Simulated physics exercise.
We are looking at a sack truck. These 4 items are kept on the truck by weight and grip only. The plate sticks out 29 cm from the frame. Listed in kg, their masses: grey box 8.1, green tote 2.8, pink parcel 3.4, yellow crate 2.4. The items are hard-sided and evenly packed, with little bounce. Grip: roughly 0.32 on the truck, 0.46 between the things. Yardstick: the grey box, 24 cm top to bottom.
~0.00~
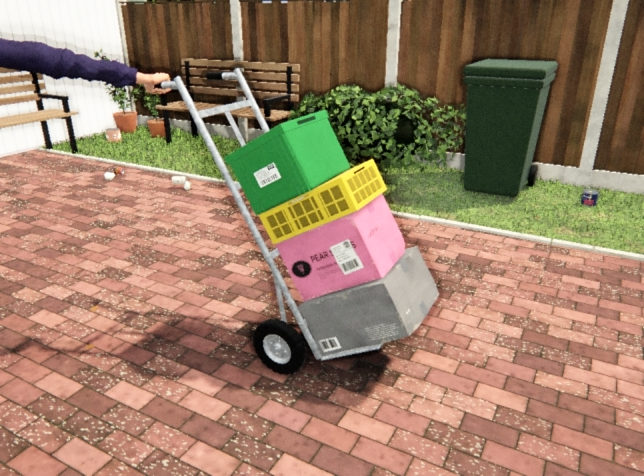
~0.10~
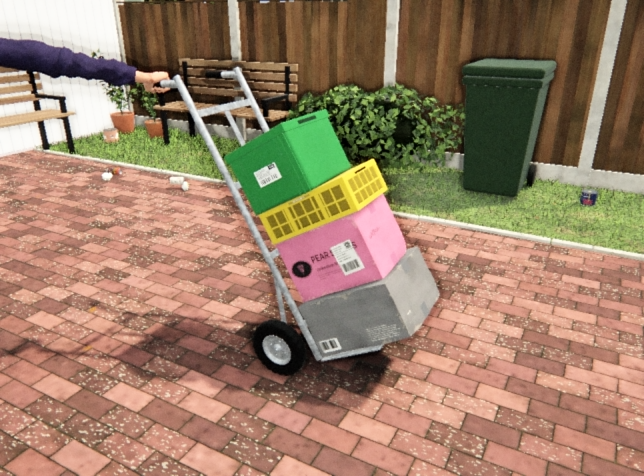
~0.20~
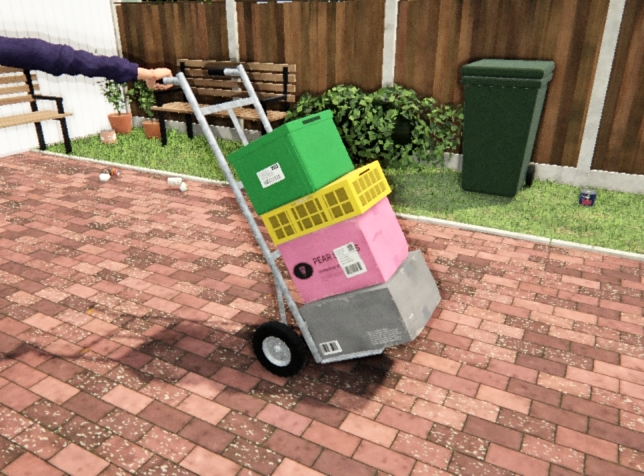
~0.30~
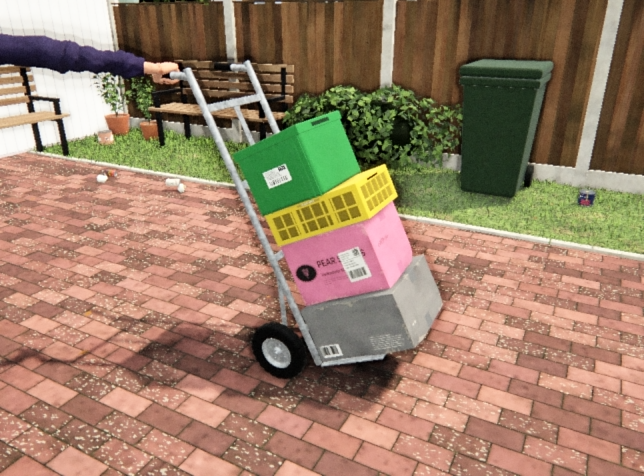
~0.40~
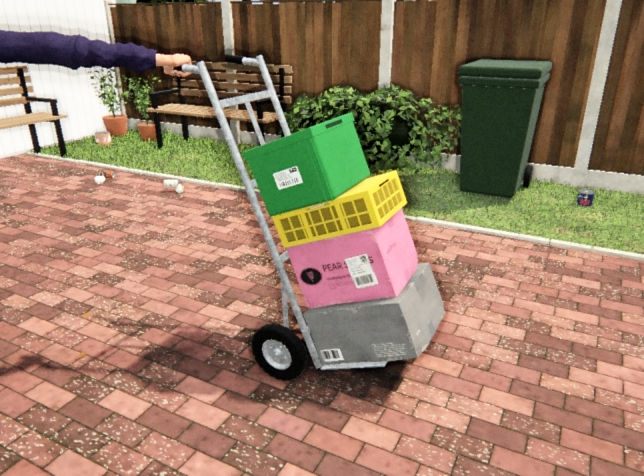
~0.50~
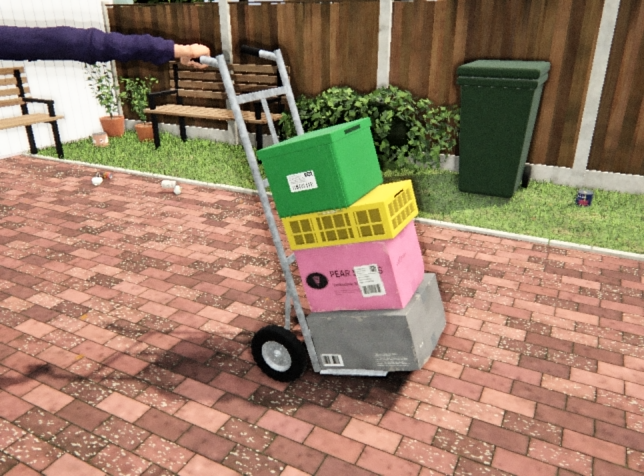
A sack truck stacked with four colourful boxes leaning back on a brick patio, a hand gradually tilting it more upright.
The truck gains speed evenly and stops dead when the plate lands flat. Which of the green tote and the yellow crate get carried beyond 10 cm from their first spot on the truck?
Green tote: Left in place. Yellow crate: Left in place.
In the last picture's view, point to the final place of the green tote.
At about (375, 190).
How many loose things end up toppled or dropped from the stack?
In total, 0.
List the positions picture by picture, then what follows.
The first frame shows leaning back 30°; green tote (290, 163); yellow crate (323, 202).
The second frame shows leaning back 30°; grey box (371, 301); pink parcel (343, 248).
The third frame shows leaning back 28°; grey box (372, 304); pink parcel (345, 250).
The fourth frame shows leaning back 26°; grey box (374, 308); pink parcel (348, 253).
The fifth frame shows leaning back 22°; grey box (376, 314); pink parcel (354, 257).
The sixth frame shows leaning back 17°; green tote (324, 168); yellow crate (350, 215).
By 0.80 s, truck upright; green tote 3 cm from its spot near (383, 190); yellow crate 2 cm from its spot near (393, 243).
By 1.10 s, truck upright; green tote rocked 4° off its seat near (394, 191); yellow crate rocked 4° off its seat near (400, 244); pink parcel rocked 4° off its seat.
When it is over (1.7 s), all 4 within 10 cm of the start. In the last view, green tote near (375, 190), yellow crate near (387, 242).
